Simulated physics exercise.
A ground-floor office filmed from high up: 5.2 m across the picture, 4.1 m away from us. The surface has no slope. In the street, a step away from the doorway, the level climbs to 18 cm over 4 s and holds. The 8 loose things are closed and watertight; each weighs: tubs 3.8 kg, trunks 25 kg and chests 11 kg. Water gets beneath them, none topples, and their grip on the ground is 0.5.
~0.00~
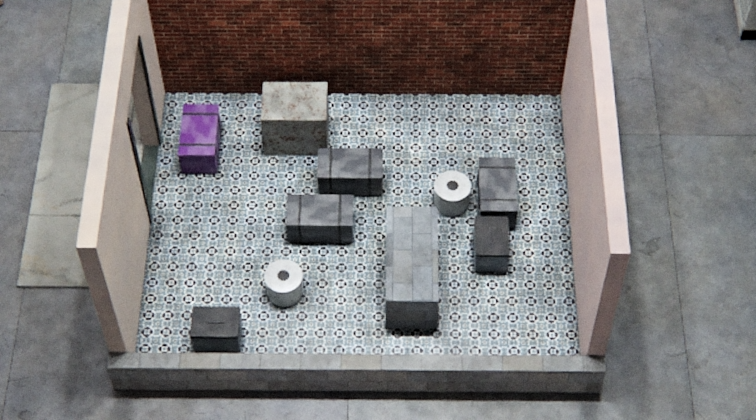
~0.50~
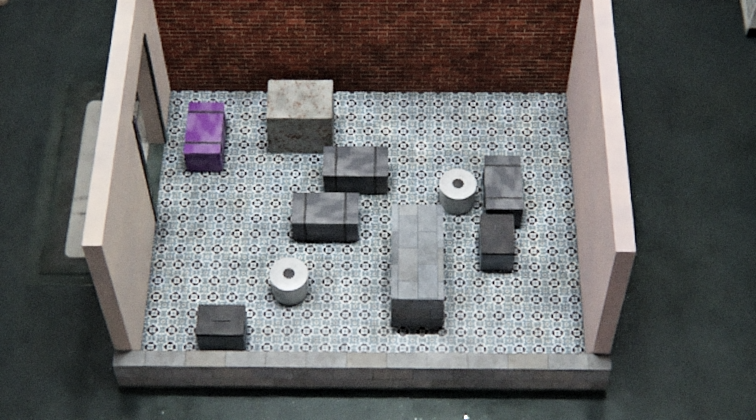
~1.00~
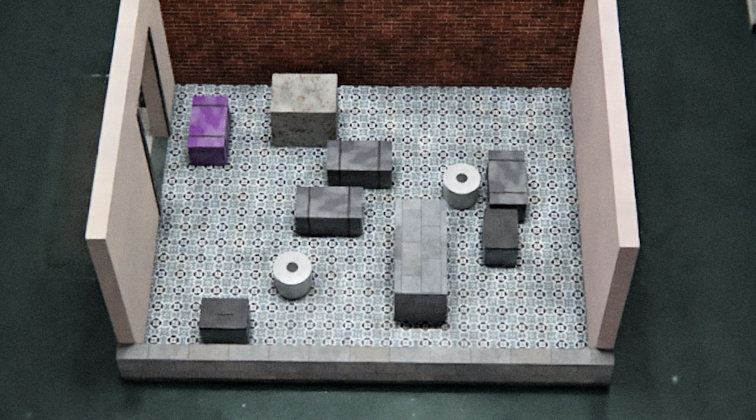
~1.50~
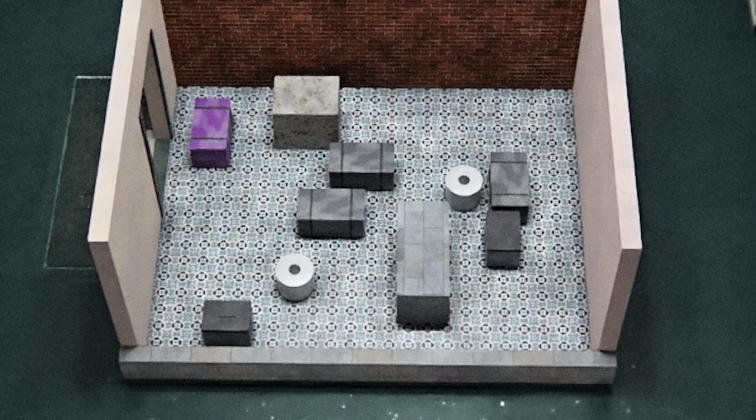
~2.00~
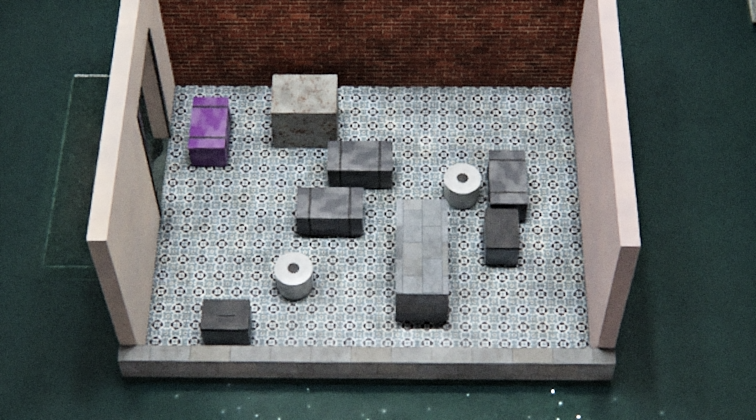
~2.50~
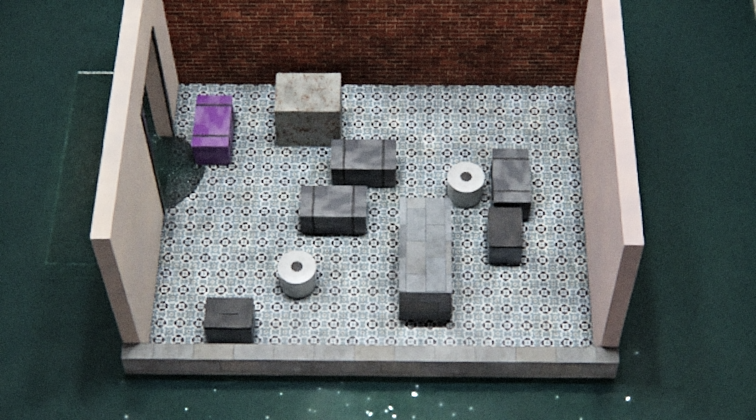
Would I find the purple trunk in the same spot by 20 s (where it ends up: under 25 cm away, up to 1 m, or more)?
The purple trunk slides a little.
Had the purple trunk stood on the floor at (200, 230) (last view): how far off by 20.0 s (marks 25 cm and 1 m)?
It barely shifts.
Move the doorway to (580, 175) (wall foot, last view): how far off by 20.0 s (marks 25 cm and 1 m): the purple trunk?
In that case the purple trunk gets carried off.
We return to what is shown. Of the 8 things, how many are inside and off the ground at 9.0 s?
3 of them.
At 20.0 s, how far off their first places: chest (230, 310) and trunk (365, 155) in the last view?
In turn: 120 cm, 120 cm.
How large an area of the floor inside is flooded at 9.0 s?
Roughly 17 m2.
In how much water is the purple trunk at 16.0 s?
About 9 cm.
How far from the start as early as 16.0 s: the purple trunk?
About 60 cm.
After 4.0 s the purple trunk is near (217, 120), 0.1 m from its start, aground; 0 afloat.
After 9.0 s the purple trunk is near (259, 105), 0.6 m from its start, afloat; 3 afloat.
After 16.0 s the purple trunk is near (259, 105), 0.6 m from its start, afloat; 8 afloat.
After 20.0 s the purple trunk is near (257, 106), 0.6 m from its start, afloat; 8 afloat.
